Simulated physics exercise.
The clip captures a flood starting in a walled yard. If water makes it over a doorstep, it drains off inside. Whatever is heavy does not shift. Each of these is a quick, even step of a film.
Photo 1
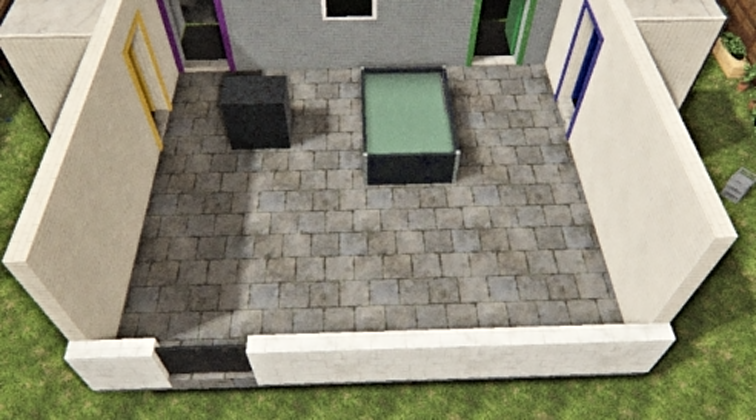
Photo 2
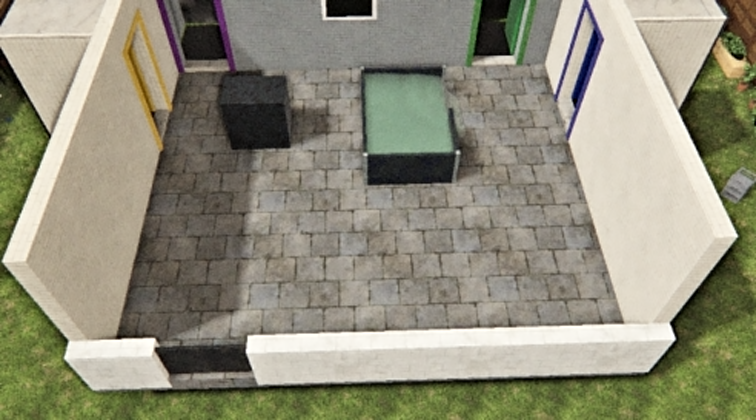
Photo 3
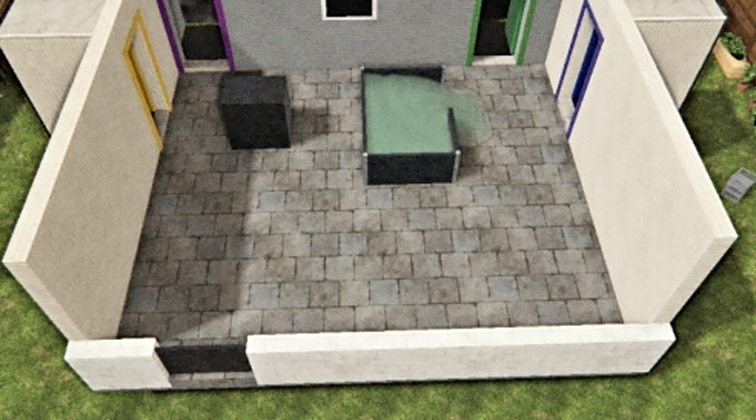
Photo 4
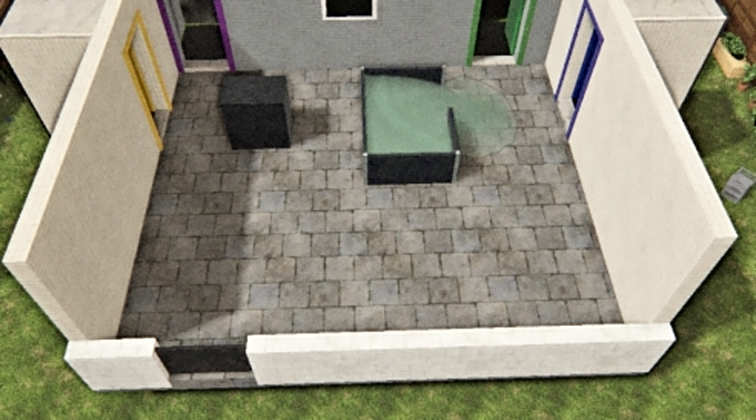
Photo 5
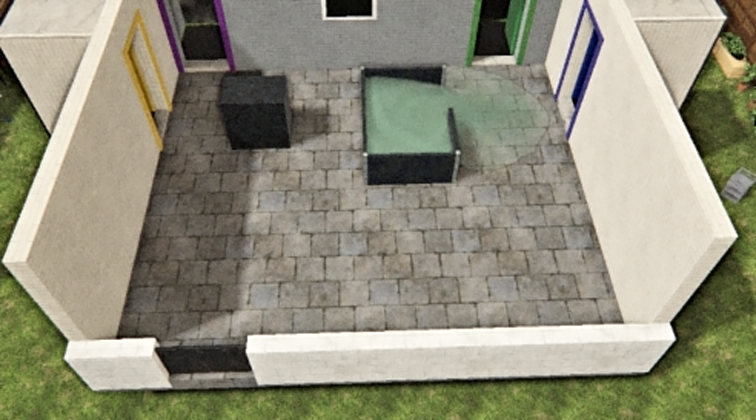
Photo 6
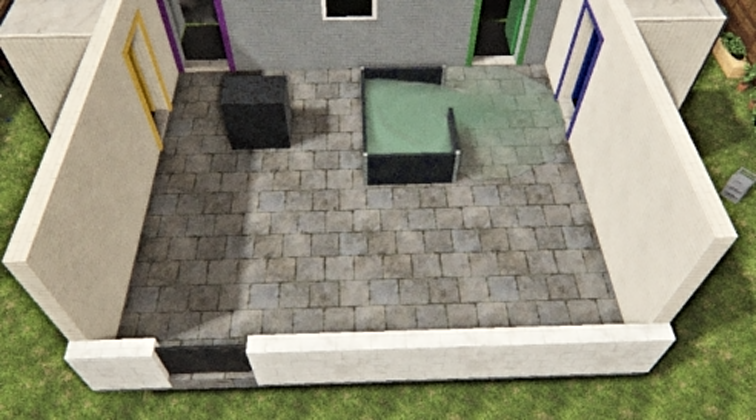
Green water poured out through a gap in the right side of an open tank in a walled yard, then spread across the paving toward the right, thinning into a wide, faint sheet.
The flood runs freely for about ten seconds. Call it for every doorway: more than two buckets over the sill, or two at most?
My call: The green door more than two; the purple door two at most; the blue door more than two; the yellow door two at most.
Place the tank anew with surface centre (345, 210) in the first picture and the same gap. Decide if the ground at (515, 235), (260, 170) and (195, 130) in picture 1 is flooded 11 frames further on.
Going through the three spots in turn: Gets wet, stays untouched, stays untouched.
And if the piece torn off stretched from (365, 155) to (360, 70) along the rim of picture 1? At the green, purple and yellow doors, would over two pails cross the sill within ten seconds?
Lab note: Green below the mark, purple above the mark, yellow above the mark.
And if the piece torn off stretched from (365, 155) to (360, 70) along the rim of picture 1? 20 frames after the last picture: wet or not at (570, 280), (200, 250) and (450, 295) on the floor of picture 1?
In turn: Untouched, then inundated, then untouched.
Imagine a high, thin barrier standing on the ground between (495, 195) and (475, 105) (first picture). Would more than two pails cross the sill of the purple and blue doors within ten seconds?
The purple one falls short, the blue one falls short.
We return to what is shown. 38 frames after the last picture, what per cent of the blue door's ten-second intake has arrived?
Something like 100 in a hundred.
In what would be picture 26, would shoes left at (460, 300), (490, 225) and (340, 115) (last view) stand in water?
Result, in that order: Not wetted / wetted / not wetted.
A moment on, water covers 15 % of the floor; the green door under two buckets in, the purple door not reached, the blue door over two buckets in, the yellow door not reached.
Next, water covers 15 % of the floor; the green door over two buckets in, the purple door not reached, the blue door far over two buckets in, the yellow door not reached.
Then, water covers 30 % of the floor; the green door far over two buckets in, the purple door not reached, the blue door far over two buckets in, the yellow door not reached.
Later, water covers 45 % of the floor; the green door far over two buckets in, the purple door not reached, the blue door far over two buckets in, the yellow door not reached.
In the end, water covers 75 % of the floor; the green door far over two buckets in, the purple door wet at the sill, nothing in, the blue door far over two buckets in, the yellow door wet at the sill, nothing in.
